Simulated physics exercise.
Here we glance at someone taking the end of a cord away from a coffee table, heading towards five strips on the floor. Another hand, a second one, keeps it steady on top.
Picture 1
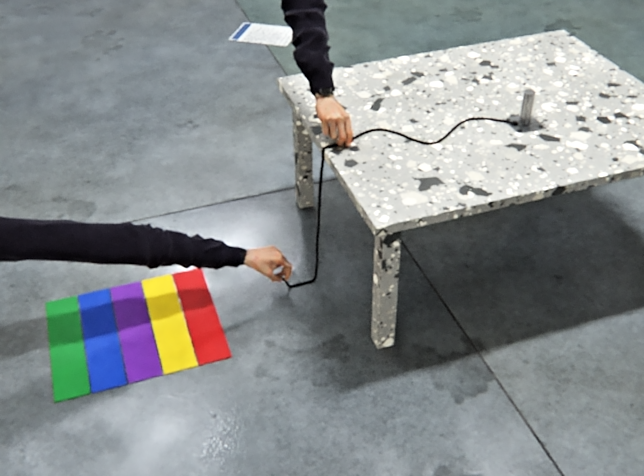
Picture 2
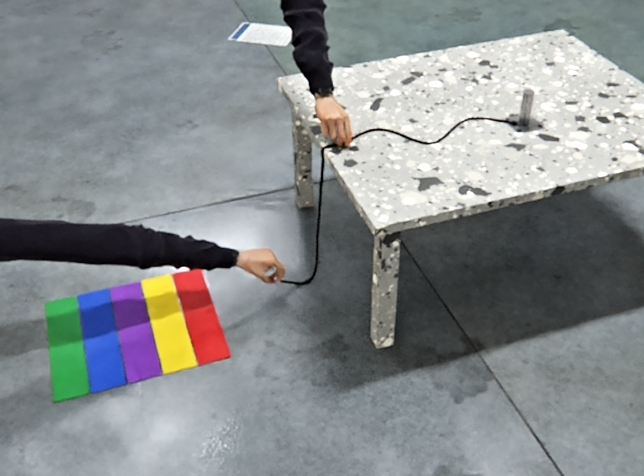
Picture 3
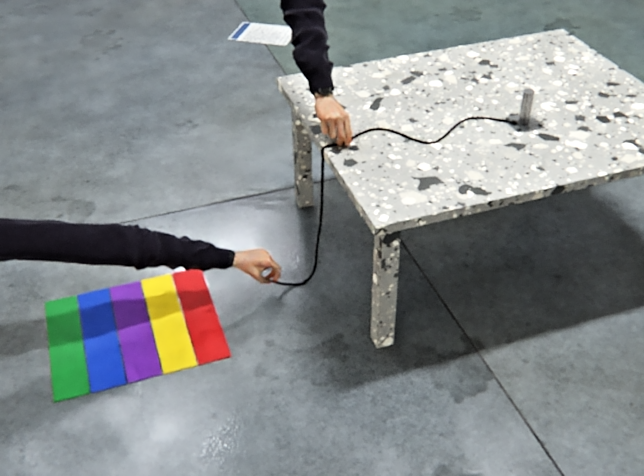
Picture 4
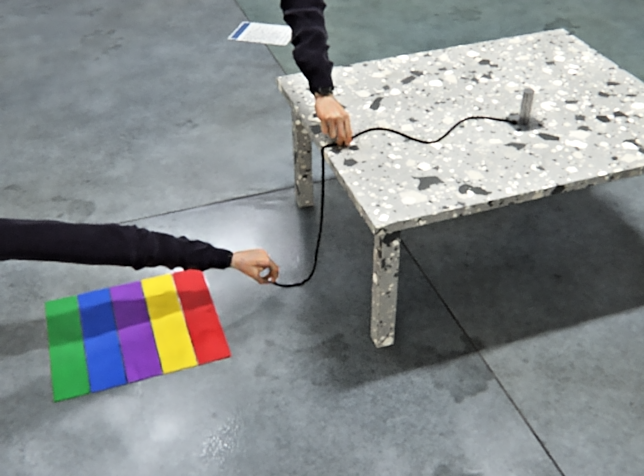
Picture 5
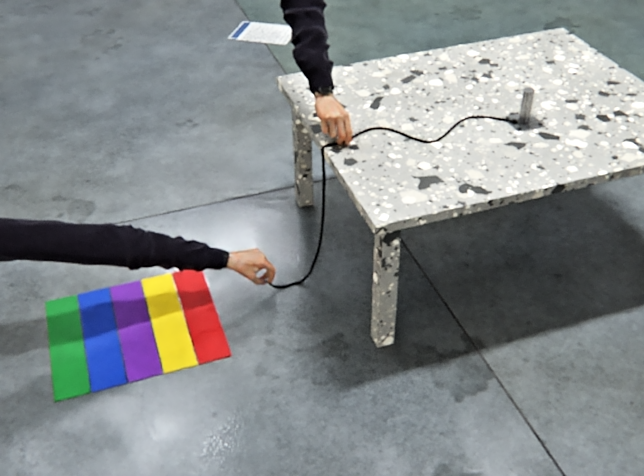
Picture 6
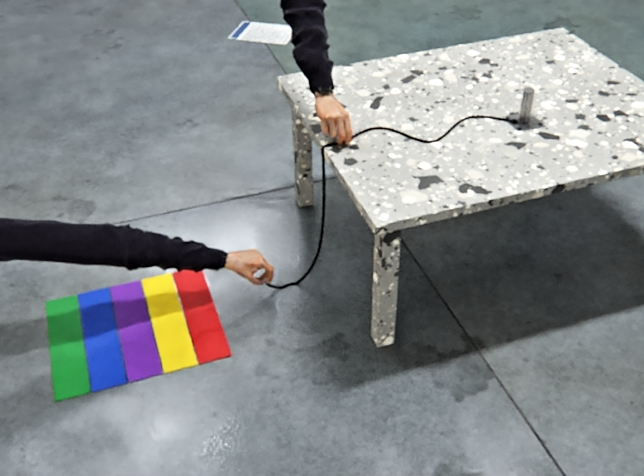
A low, speckled grey-and-white table stands at the right on a smooth grey floor, seen from above at an angle by a still camera. A black cord winds from a small upright post across its top and over the near left edge, where one dark-sleeved hand pins it, with green, blue, purple, yellow and red strips lying lower left. Another dark-sleeved hand, holding the cord's low end, draws it slightly leftward.
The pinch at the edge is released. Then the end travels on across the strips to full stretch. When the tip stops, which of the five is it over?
The purple one.
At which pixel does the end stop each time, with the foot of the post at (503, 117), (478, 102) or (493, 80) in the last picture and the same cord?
About (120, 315), (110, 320) and (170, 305).
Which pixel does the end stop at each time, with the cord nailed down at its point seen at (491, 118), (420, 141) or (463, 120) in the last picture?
In order of the tries: About (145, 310), about (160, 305), about (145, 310).
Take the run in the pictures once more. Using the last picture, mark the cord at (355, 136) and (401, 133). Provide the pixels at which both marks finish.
Final positions are (323, 152) and (375, 141), in that order.
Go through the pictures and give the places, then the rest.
The first frame shows end (283, 279); red (210, 343); yellow (176, 352); purple (142, 360); blue (106, 369); green (71, 378).
The second frame shows end (276, 280); cord through (482, 119) (440, 140) (376, 129) (323, 158) (319, 214) (316, 268).
The third frame shows end (272, 281).
The fourth frame shows end (270, 281); cord through (482, 118) (440, 140) (376, 129) (323, 157) (322, 213) (314, 267).
The fifth frame shows end (267, 281).
The sixth frame shows end (265, 282); cord through (482, 117) (440, 139) (376, 128) (323, 157) (323, 212) (312, 266).
Soon after, end near (195, 298); over red.
After that, end near (158, 307); over yellow.
At the stop, end near (137, 312); over purple. Over purple.
